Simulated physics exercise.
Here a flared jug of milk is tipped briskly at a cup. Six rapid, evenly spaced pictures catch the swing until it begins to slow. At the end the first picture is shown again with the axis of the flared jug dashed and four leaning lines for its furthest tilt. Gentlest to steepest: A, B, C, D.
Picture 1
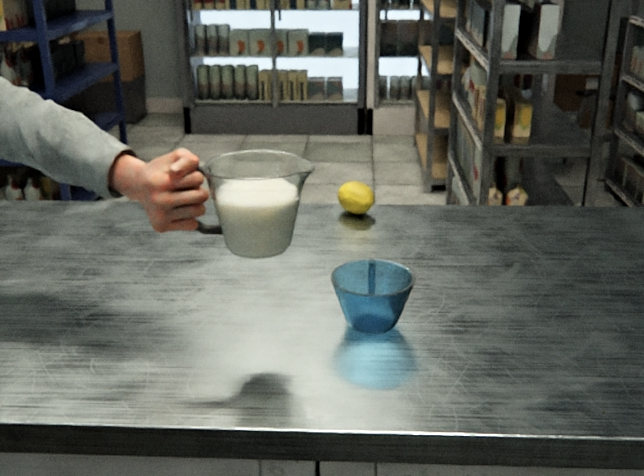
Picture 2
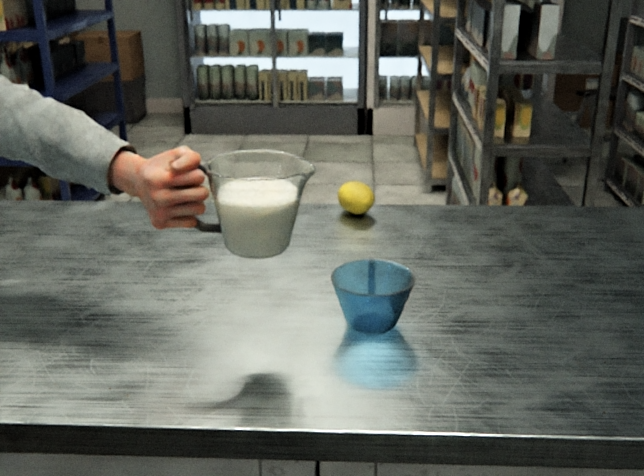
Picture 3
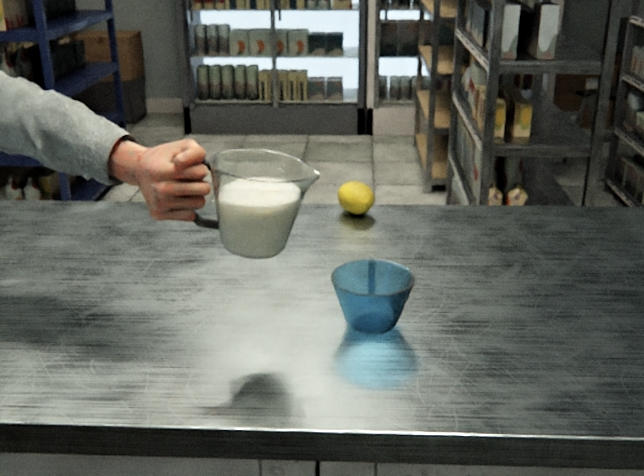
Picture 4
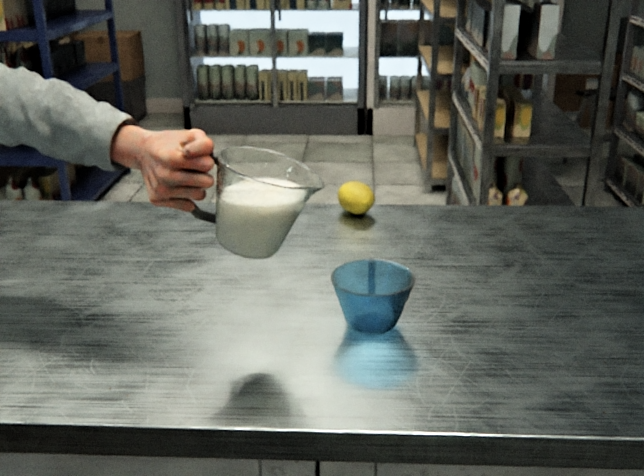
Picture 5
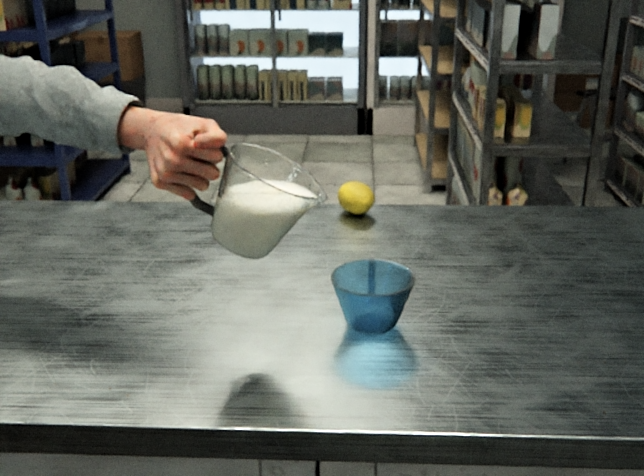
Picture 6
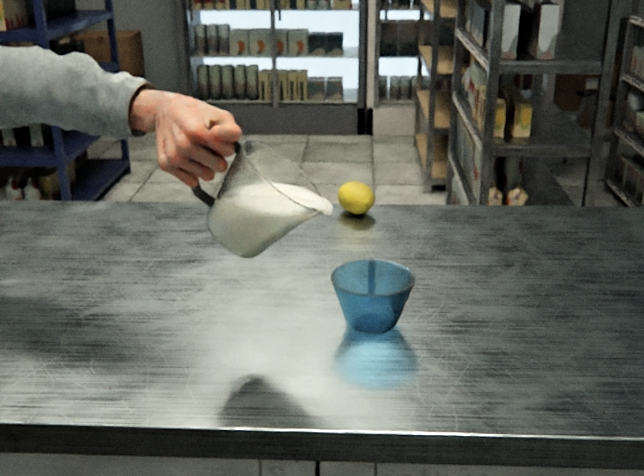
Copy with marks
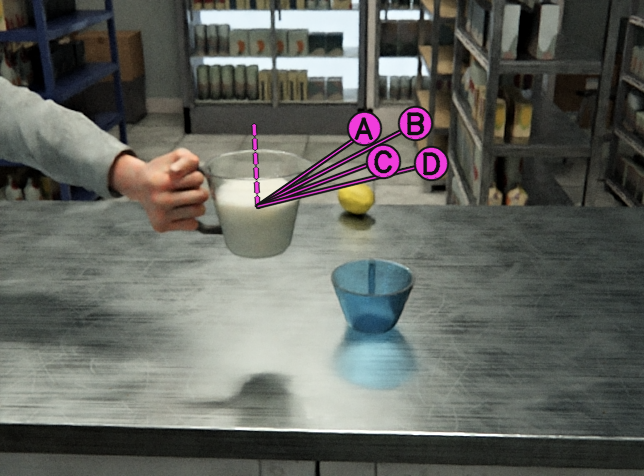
We see a hand holding a clear jug of milk above a metal counter, near a small blue cup and a lemon. The hand tilts the jug steadily to the right until milk reaches over its lip.
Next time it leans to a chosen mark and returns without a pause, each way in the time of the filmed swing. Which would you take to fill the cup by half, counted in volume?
A.
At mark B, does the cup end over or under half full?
Over half.
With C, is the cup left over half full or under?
Over.
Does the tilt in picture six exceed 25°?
Yes, it does.
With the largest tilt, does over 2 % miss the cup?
Yes, it does.
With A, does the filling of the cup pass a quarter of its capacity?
Yes, clearly.
On the marked copy, A at (352, 140); B at (401, 131); C at (366, 165); D at (414, 167).
If A is chosen, the cup ends with about 55 % of what it can hold.
If B is chosen, the cup ends with about 75 % of what it can hold; 4 % of the milk is spilt.
If C is chosen, the cup ends with about 77 % of what it can hold; 17 % of the milk is spilt.
If D is chosen, the cup ends with about 71 % of what it can hold; 33 % of the milk is spilt.
